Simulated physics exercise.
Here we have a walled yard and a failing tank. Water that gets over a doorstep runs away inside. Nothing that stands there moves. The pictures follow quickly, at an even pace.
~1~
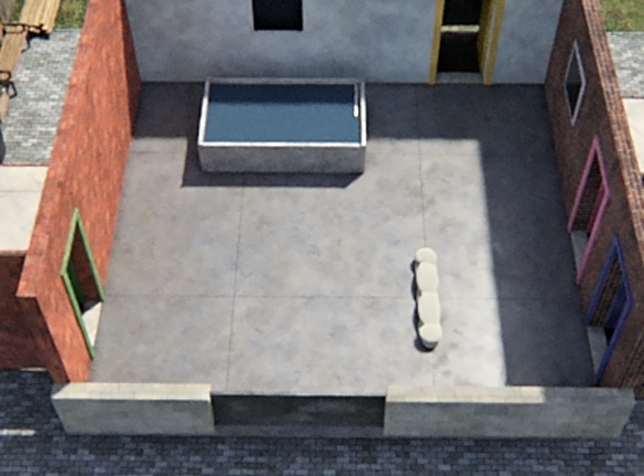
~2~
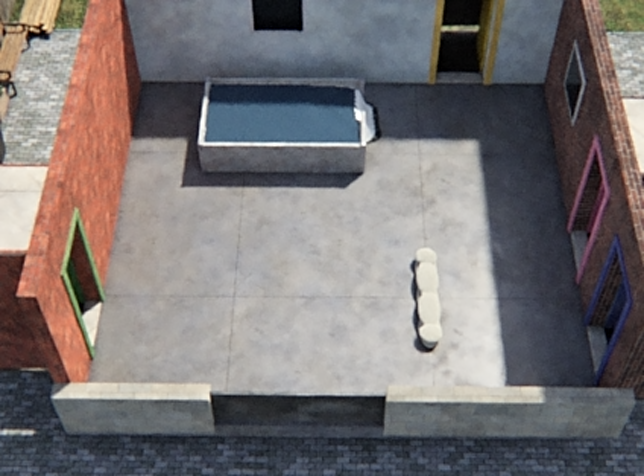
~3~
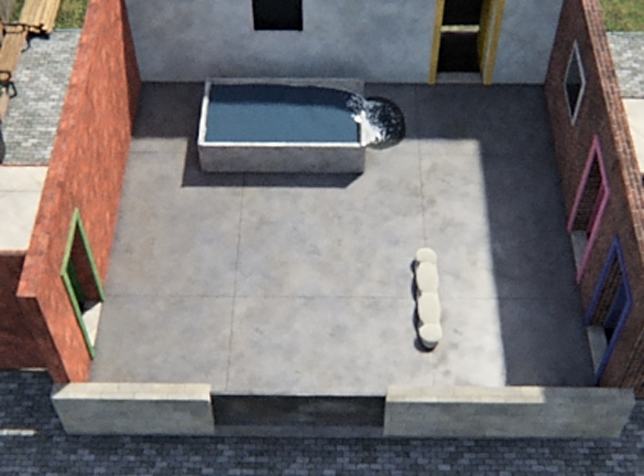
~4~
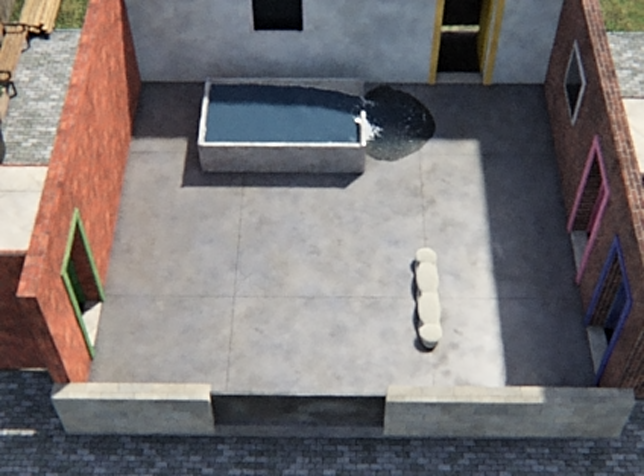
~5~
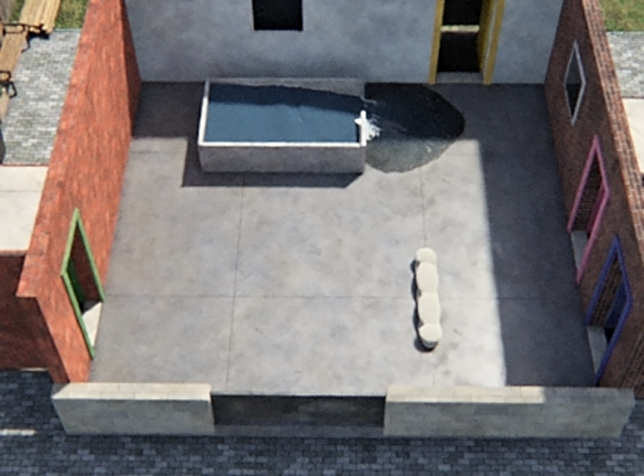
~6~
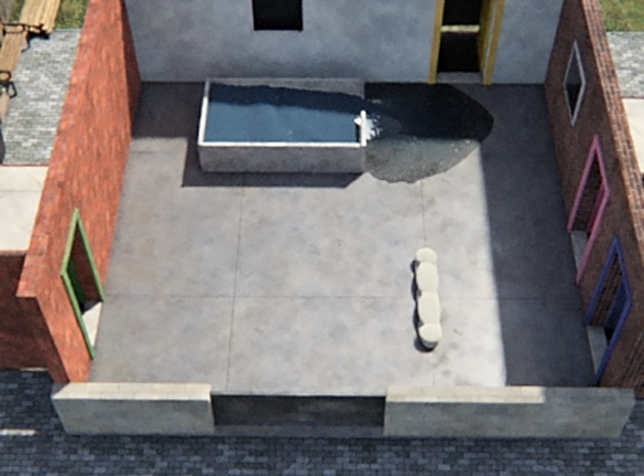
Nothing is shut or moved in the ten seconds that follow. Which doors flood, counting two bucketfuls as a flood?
One by one: The blue door takes more than that; the yellow door takes more than that; the green door stays under that; the pink door stays under that.
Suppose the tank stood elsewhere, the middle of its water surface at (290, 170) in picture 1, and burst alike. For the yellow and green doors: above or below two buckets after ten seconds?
The yellow one is over; the green one is under.
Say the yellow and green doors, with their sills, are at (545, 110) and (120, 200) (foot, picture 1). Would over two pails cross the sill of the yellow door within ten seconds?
The yellow door is over.
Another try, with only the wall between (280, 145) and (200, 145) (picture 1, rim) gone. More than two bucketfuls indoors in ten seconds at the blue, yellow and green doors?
My reading: The blue one lets more in, the yellow one keeps below it, the green one lets more in.
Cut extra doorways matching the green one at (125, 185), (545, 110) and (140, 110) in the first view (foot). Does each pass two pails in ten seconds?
In that order: Lets less in, lets more in, takes less.
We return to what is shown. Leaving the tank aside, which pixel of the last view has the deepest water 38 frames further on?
Close to (475, 412).
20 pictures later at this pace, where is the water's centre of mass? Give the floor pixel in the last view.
Close to (386, 145).
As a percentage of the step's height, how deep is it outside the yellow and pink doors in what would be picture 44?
About 240 and 80 per cent.
A moment on, water covers 15 % of the floor; the blue door not reached, the yellow door under two buckets in, the green door not reached, the pink door not reached.
Next, water covers 20 % of the floor; the blue door not reached, the yellow door over two buckets in, the green door not reached, the pink door not reached.
Then, water covers 25 % of the floor; the blue door wet at the sill, nothing in, the yellow door over two buckets in, the green door not reached, the pink door wet at the sill, nothing in.
Later, water covers 45 % of the floor; the blue door wet at the sill, nothing in, the yellow door far over two buckets in, the green door not reached, the pink door under two buckets in.
In the end, water covers 70 % of the floor; the blue door over two buckets in, the yellow door far over two buckets in, the green door wet at the sill, nothing in, the pink door under two buckets in.
